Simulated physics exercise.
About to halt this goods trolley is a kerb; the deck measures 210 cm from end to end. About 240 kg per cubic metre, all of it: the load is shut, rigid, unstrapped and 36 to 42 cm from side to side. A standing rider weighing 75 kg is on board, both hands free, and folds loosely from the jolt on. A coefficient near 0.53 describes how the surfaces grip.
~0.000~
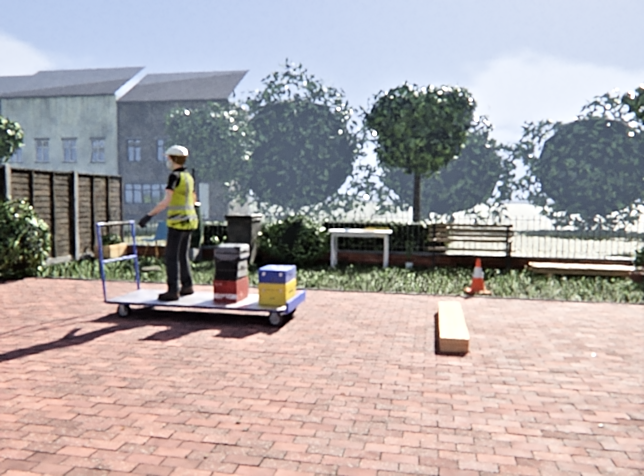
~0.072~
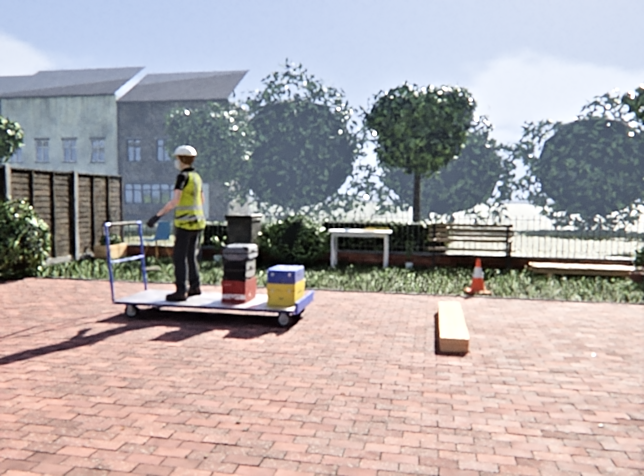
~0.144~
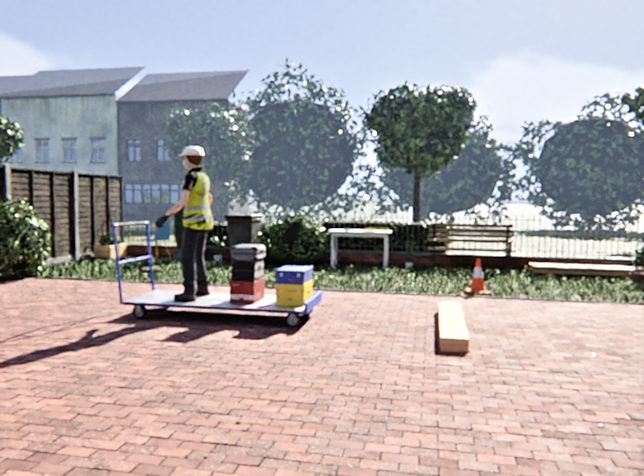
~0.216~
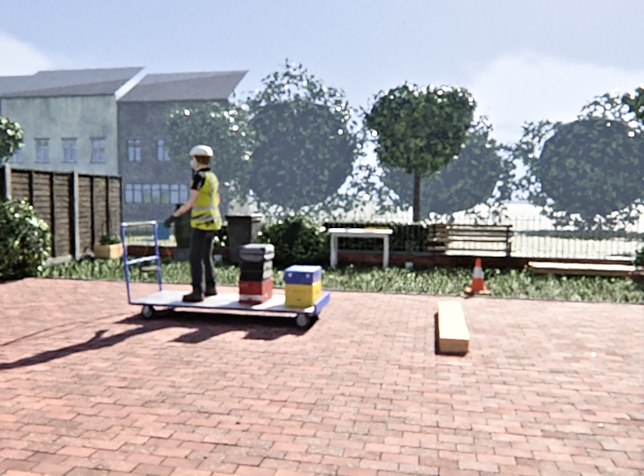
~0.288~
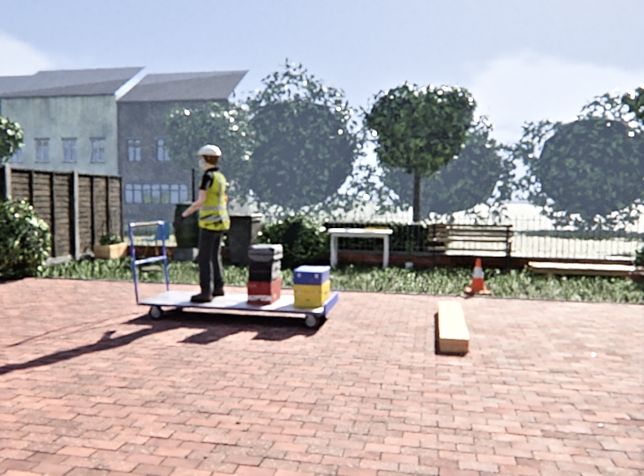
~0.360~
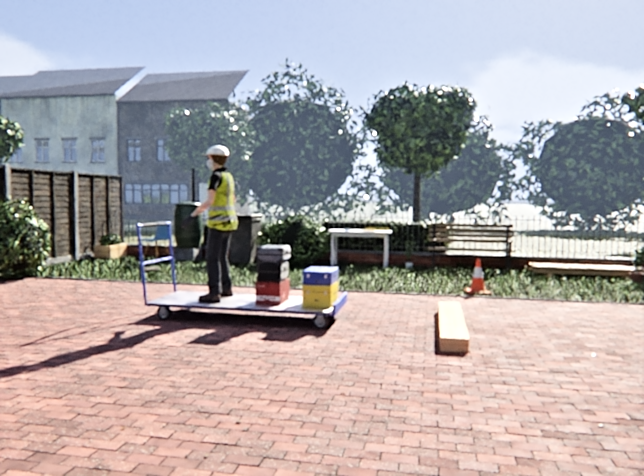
In a brick-paved yard, a trolley carrying a standing worker and boxes rolls right.
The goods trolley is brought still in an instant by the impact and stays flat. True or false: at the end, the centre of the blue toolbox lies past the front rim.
True.
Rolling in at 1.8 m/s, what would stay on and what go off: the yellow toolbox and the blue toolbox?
Yellow: Kept; blue: Lost.
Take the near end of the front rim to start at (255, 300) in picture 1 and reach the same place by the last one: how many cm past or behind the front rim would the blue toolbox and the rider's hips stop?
The blue item would stop 100 cm past the front rim, and the hips 20 cm behind it.
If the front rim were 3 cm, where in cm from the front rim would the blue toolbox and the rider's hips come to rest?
With that rim, blue finishes 40 cm past and the hips stay 90 cm behind.
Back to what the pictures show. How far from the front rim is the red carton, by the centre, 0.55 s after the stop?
Behind the rim by about 60 cm.
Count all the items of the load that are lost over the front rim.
1.
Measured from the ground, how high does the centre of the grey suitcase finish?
Roughly 75 centimetres.
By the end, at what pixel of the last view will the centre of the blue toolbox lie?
Roughly at (485, 324).
The wheels strike at 1.19 s.
After 1.74 s the blue toolbox is 4 cm past the rim, tilted 50°, near (453, 285) in the last picture's view.
After 2.19 s the blue toolbox is 38 cm past the rim, tilted 180°, near (485, 324) in the last picture's view.
After 5.2 s, past the rim, blue toolbox; behind it, red carton, yellow toolbox, black suitcase, grey suitcase and the rider's hips.
